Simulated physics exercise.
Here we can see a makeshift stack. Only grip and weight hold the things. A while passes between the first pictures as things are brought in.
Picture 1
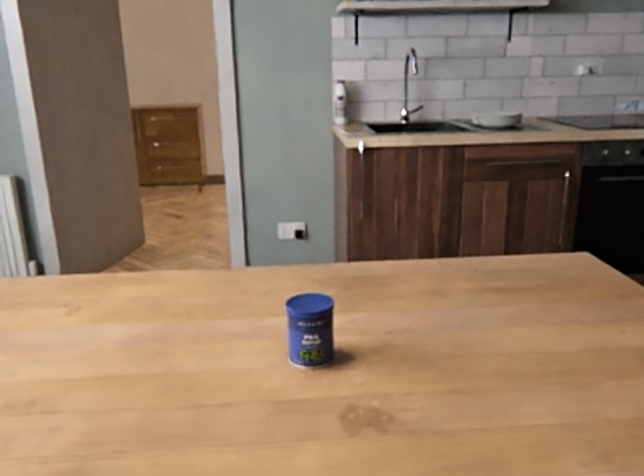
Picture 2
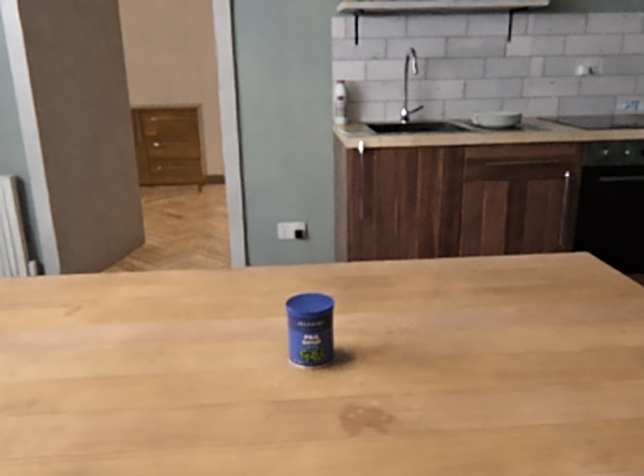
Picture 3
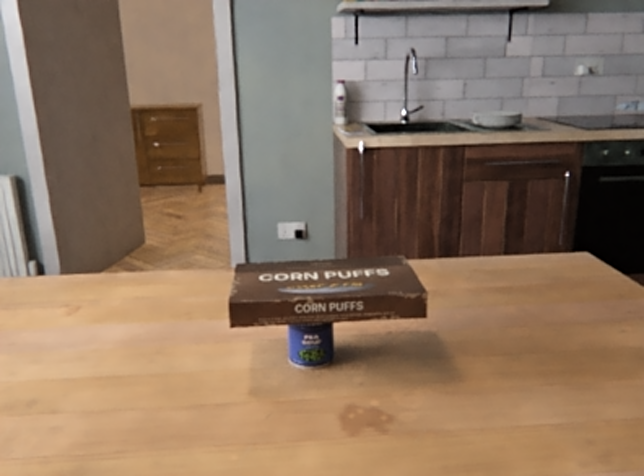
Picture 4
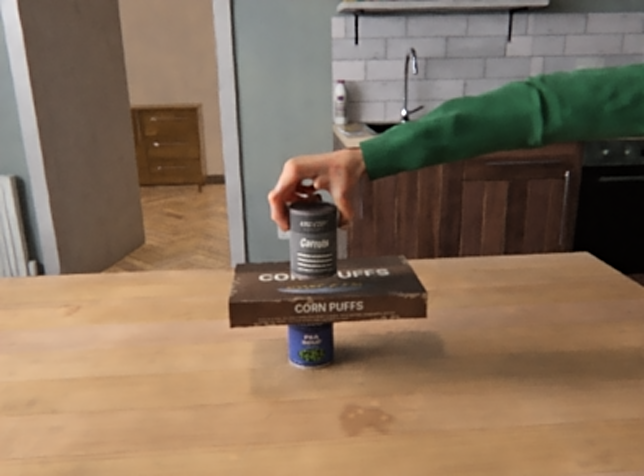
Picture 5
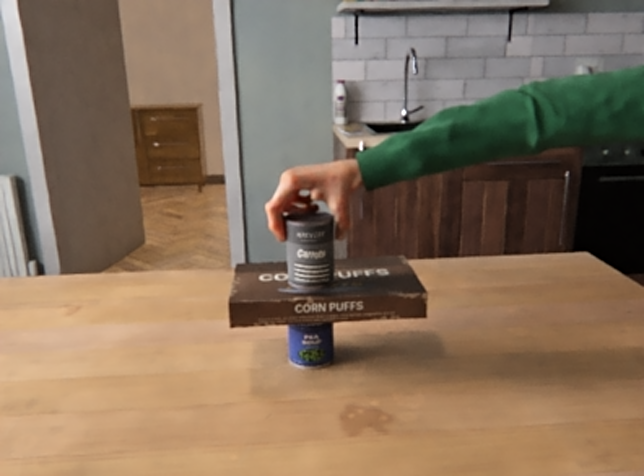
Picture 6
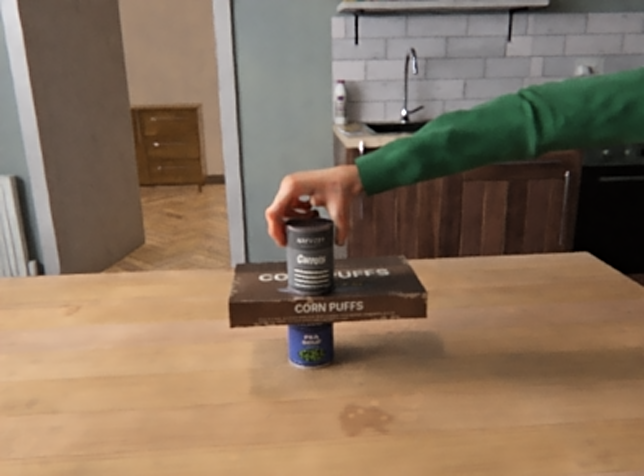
In the video, a blue tin stands on a wooden table, then a Corn Puffs box appears lying flat on top of it. A hand in a green sleeve lowers a grey tin onto the box and keeps holding it.
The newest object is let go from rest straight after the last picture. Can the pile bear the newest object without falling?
Yes, it bears it.
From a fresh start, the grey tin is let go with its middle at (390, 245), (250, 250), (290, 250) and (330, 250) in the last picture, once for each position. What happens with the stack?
So it tips over first, stays steady next, stays steady after that, and stays steady last.
Then, 0.30 s later than the last frame, all is still.
Then, 0.70 s later than the last frame, grey tin resting near (311, 255).
When it is over, all 3 as before. End places, in pixels of the last picture, grey tin near (311, 255). The stack holds.
